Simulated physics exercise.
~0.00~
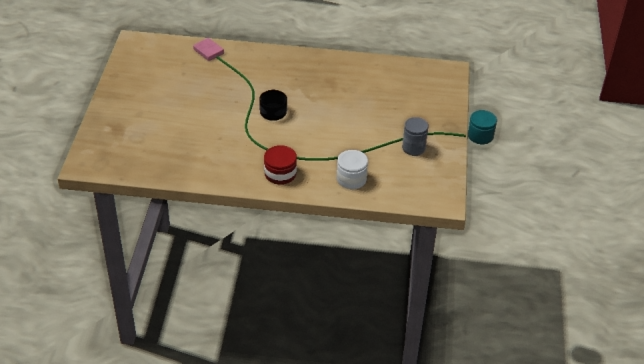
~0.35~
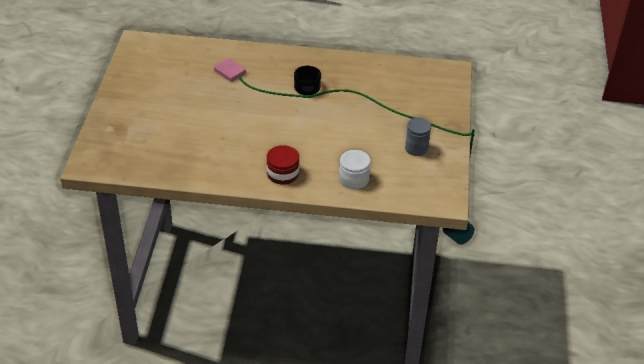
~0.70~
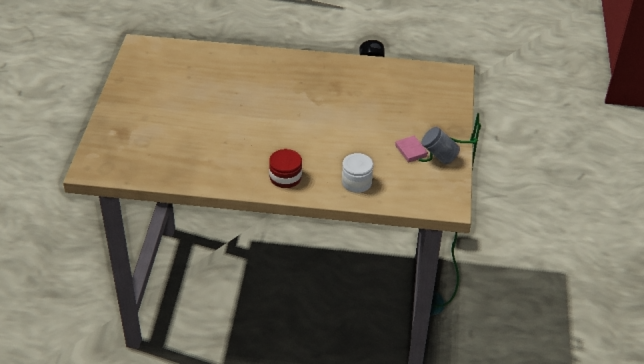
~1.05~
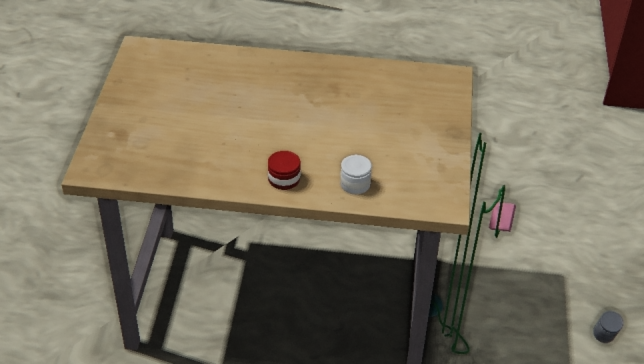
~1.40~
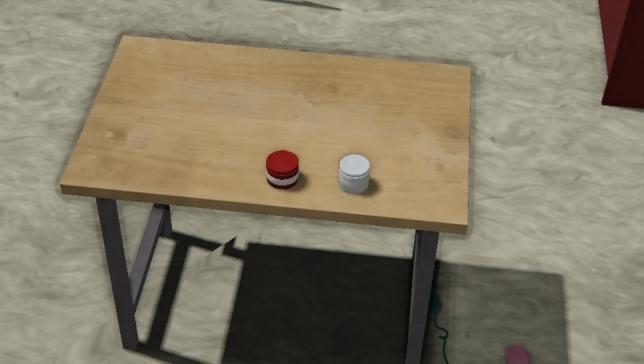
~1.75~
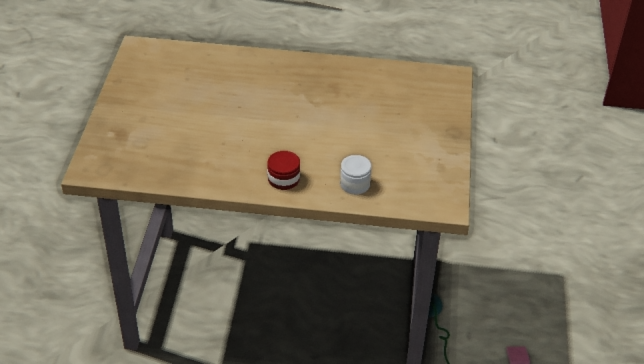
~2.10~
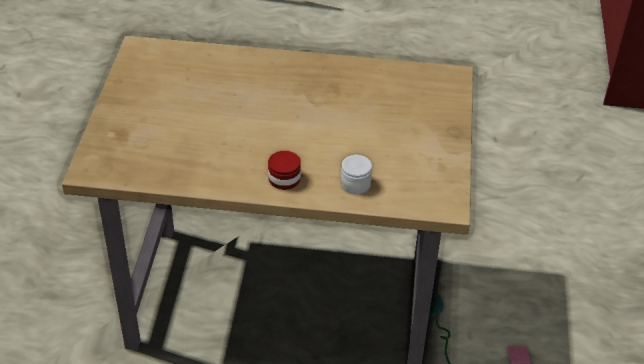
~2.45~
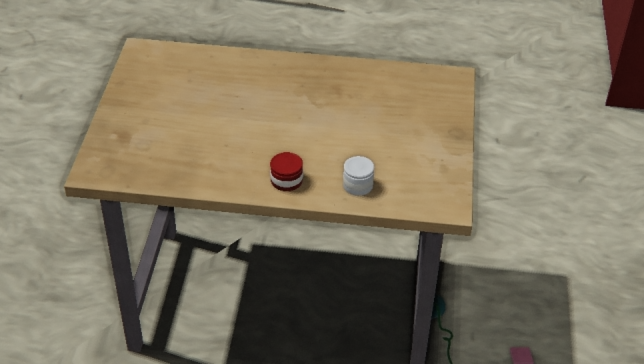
On a wooden table, a teal speaker dropped off the right edge, dragging a green cable and pink phone that swept the black mug off the back and the grey tub off the right, leaving only the red canister and white tin on top.
